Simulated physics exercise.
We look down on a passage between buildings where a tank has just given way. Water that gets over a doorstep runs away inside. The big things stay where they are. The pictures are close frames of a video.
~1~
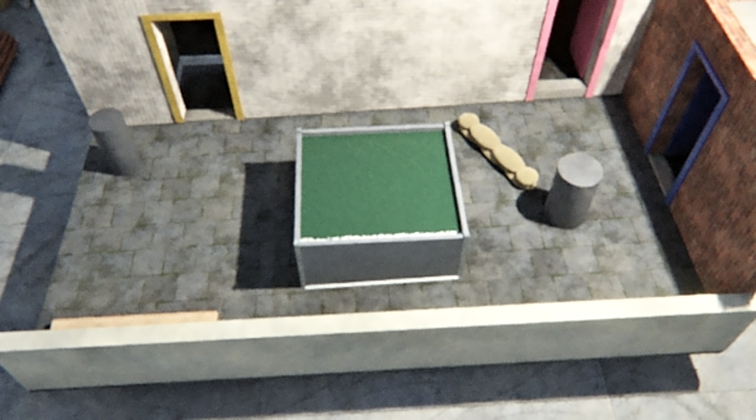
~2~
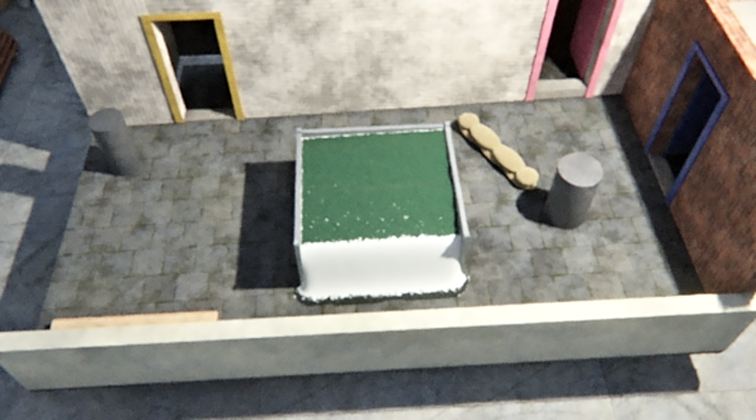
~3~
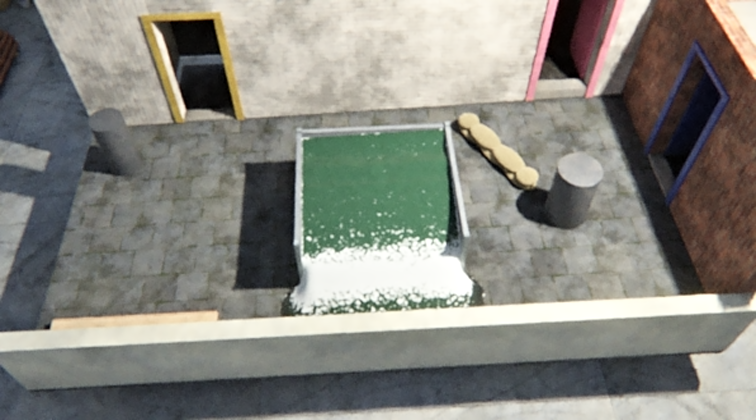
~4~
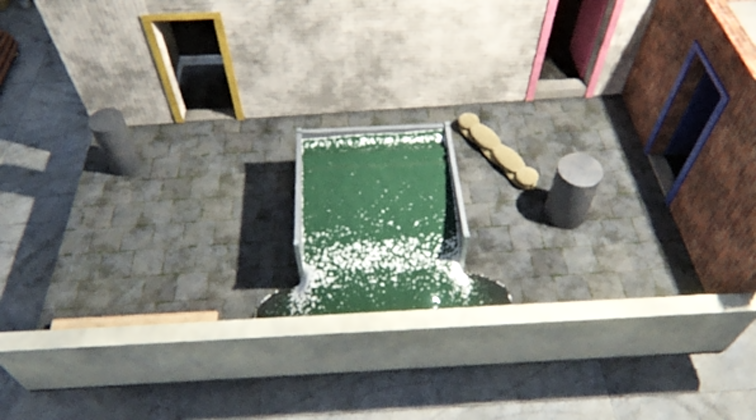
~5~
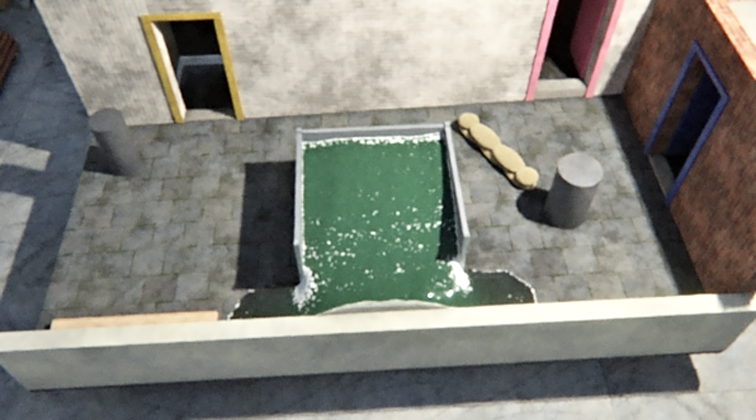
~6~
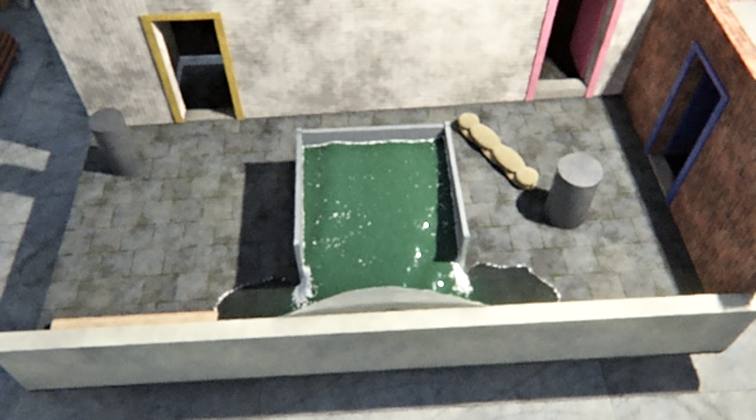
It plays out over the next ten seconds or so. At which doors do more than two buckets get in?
One by one: The blue door floods; the yellow door holds within the limit; the pink door holds within the limit.
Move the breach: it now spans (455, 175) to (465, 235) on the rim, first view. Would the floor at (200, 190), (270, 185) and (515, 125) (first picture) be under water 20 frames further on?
As listed: Dry, not flooded, under water.
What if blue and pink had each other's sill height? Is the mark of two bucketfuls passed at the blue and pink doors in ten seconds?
In short: The blue door holds; the pink door takes more.
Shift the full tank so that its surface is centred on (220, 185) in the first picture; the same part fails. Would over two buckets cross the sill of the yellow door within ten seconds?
In short: The yellow one holds.
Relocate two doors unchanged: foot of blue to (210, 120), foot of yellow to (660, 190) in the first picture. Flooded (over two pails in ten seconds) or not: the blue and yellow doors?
Blue is under, yellow is over.
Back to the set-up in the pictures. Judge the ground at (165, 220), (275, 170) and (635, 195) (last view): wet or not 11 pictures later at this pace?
As listed: Covered, not flooded, under water.
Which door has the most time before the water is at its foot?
Last comes the yellow door.
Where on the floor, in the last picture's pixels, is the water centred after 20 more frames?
At about (422, 248).
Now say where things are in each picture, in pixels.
In the first picture, still water in the open tank at (377, 184).
In the second picture, water pours out at (382, 267) and has run to (299, 290).
In the third picture, the front is at (289, 313), out from the gap at (382, 268).
In the fourth picture, the front is at a hidden place, out from the gap at (382, 270).
In the fifth picture, water pours out at (382, 270) and has run to a hidden place.
In the sixth picture, water pours out at (382, 270) and has run to a hidden place.
A moment on, water covers 30 % of the floor; the blue door not reached, the yellow door not reached, the pink door not reached.
Next, water covers 50 % of the floor; the blue door wet at the sill, nothing in, the yellow door not reached, the pink door not reached.
Then, water covers 60 % of the floor; the blue door over two buckets in, the yellow door not reached, the pink door wet at the sill, nothing in.
Later, water covers 80 % of the floor; the blue door over two buckets in, the yellow door wet at the sill, nothing in, the pink door under two buckets in.
In the end, water covers 85 % of the floor; the blue door over two buckets in, the yellow door wet at the sill, nothing in, the pink door under two buckets in.
